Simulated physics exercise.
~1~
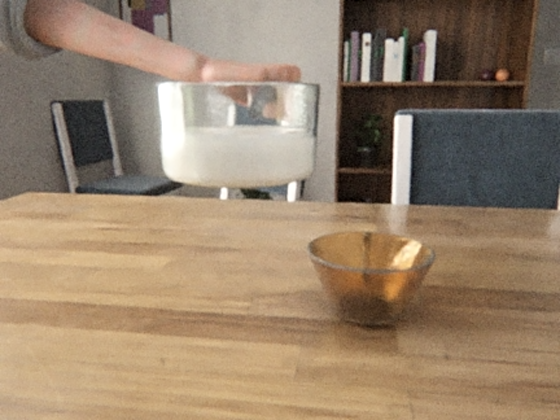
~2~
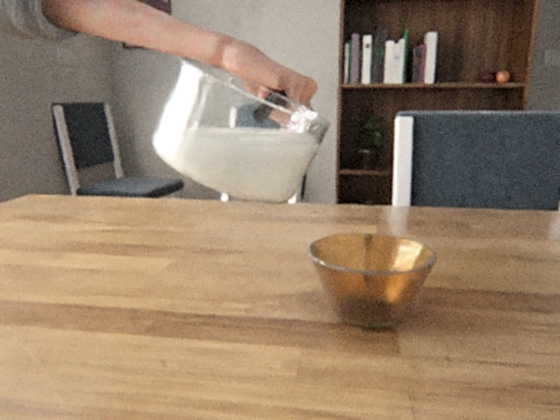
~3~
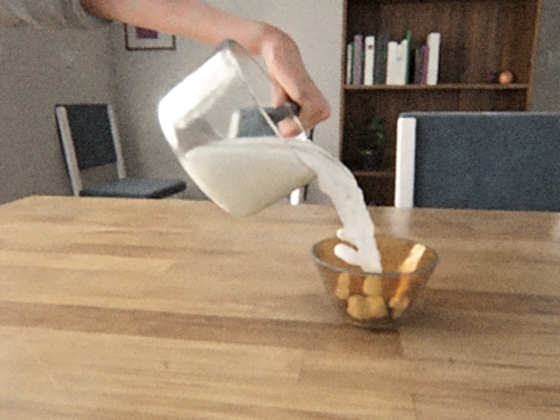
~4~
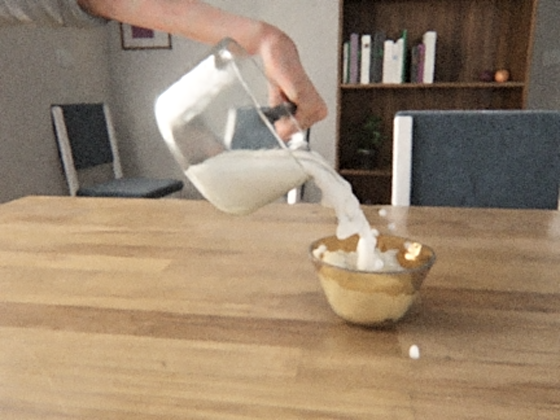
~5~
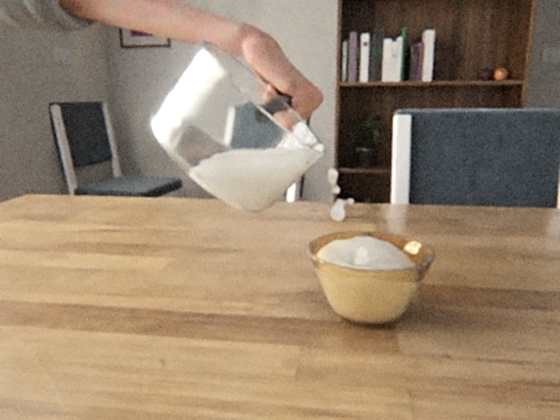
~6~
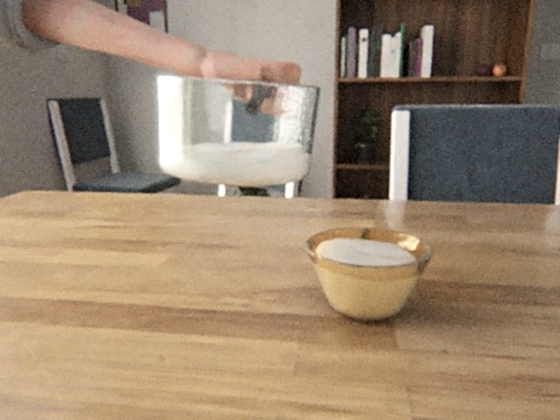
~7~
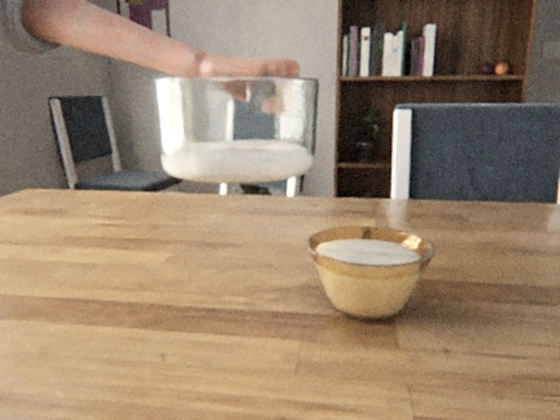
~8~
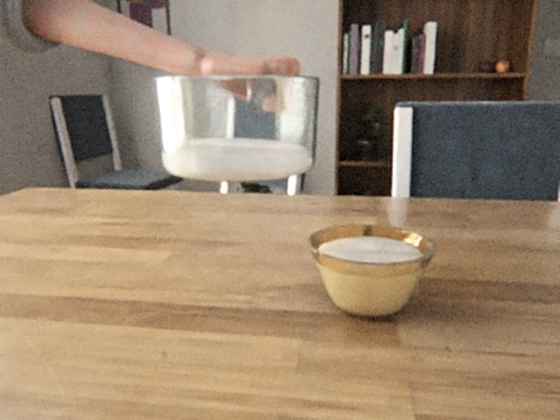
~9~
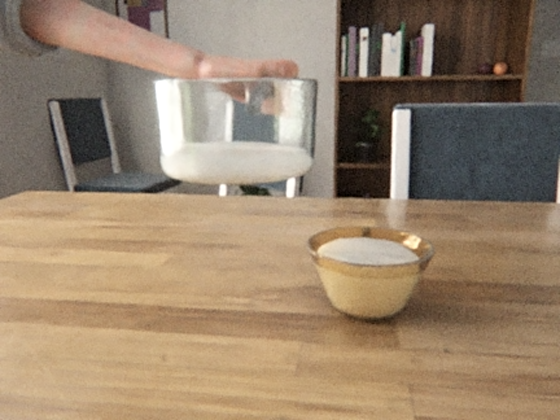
Milk pouring from a tilted glass saucepan held by a hand fills a small amber cup before the pan returns level.
